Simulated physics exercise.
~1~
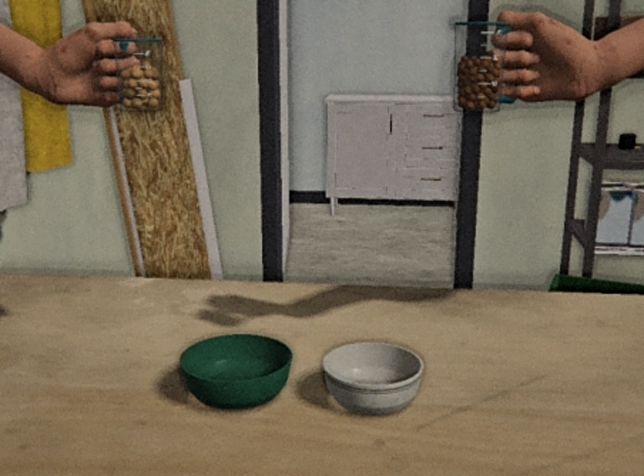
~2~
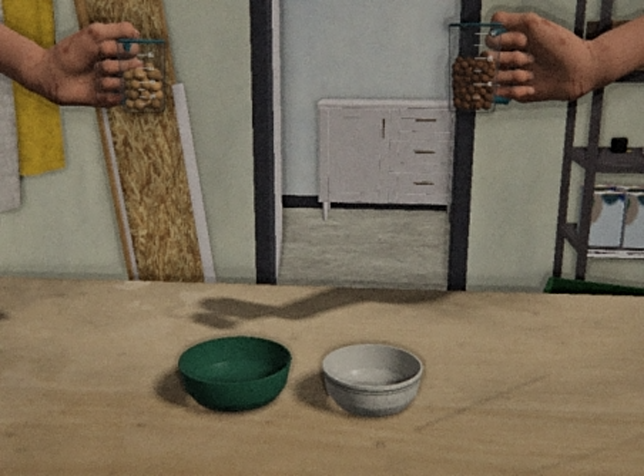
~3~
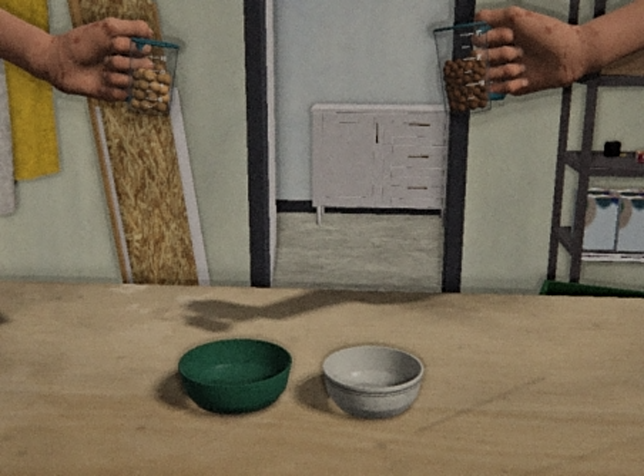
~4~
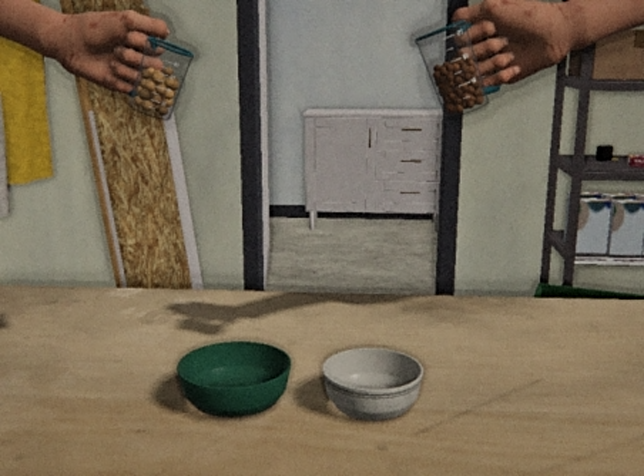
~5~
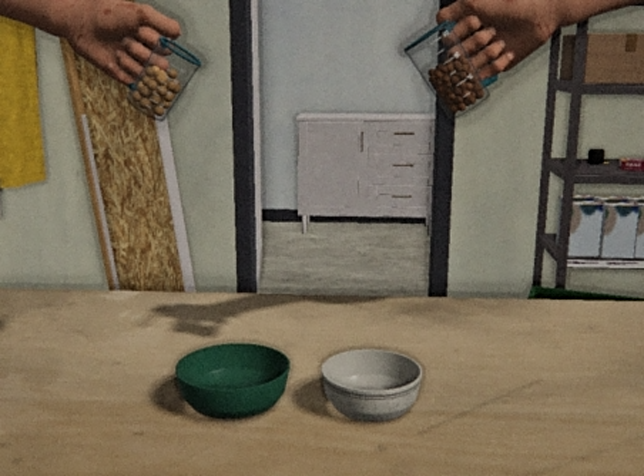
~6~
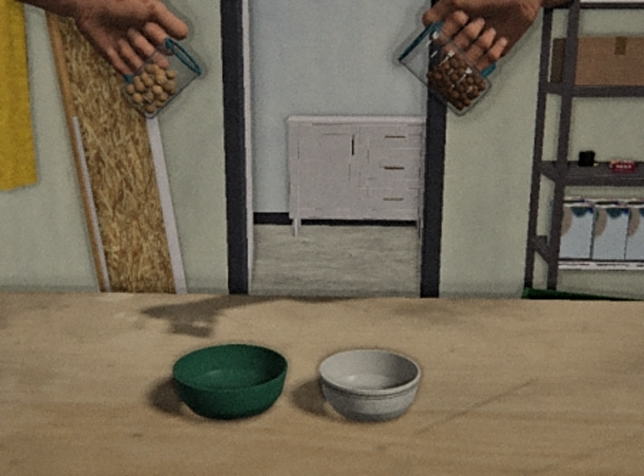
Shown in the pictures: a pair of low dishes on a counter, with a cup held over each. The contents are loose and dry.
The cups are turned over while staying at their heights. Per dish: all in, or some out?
On the left the dish - some out, right - some out.
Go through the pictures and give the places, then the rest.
The first picture shows left dish at (224, 385), empty; left cup at (140, 75), holding round wooden beads, high above its dish; right dish at (371, 389), empty; right cup at (479, 67), holding cereal balls, high above its dish.
The second picture shows left cup at (143, 76), upright; right cup at (474, 68), upright.
The third picture shows left cup at (152, 78), tipped 9°; right cup at (464, 69), tipped 9°.
The fourth picture shows left cup at (160, 80), tipped 21°; right cup at (454, 71), tipped 21°.
The fifth picture shows left cup at (163, 80), tipped 34°; right cup at (448, 71), tipped 34°.
The sixth picture shows left dish at (221, 395); left cup at (160, 80), tipped 46°; right dish at (370, 395); right cup at (446, 71), tipped 46°.
Then, 0.30 s after the last picture, left, all still in the cup; right, all still in the cup.
Then, 0.63 s after the last picture, left, all still in the cup; right, nearly all still in the cup, a stray few in the air.
Then, 1.01 s after the last picture, left, about a third in the dish, about two thirds in the air; right, a small part still in the cup, about a quarter in the dish, about two thirds in the air.
By the end, left, most in the dish, about a quarter outside the dish; right, about two thirds in the dish, about a quarter outside the dish.
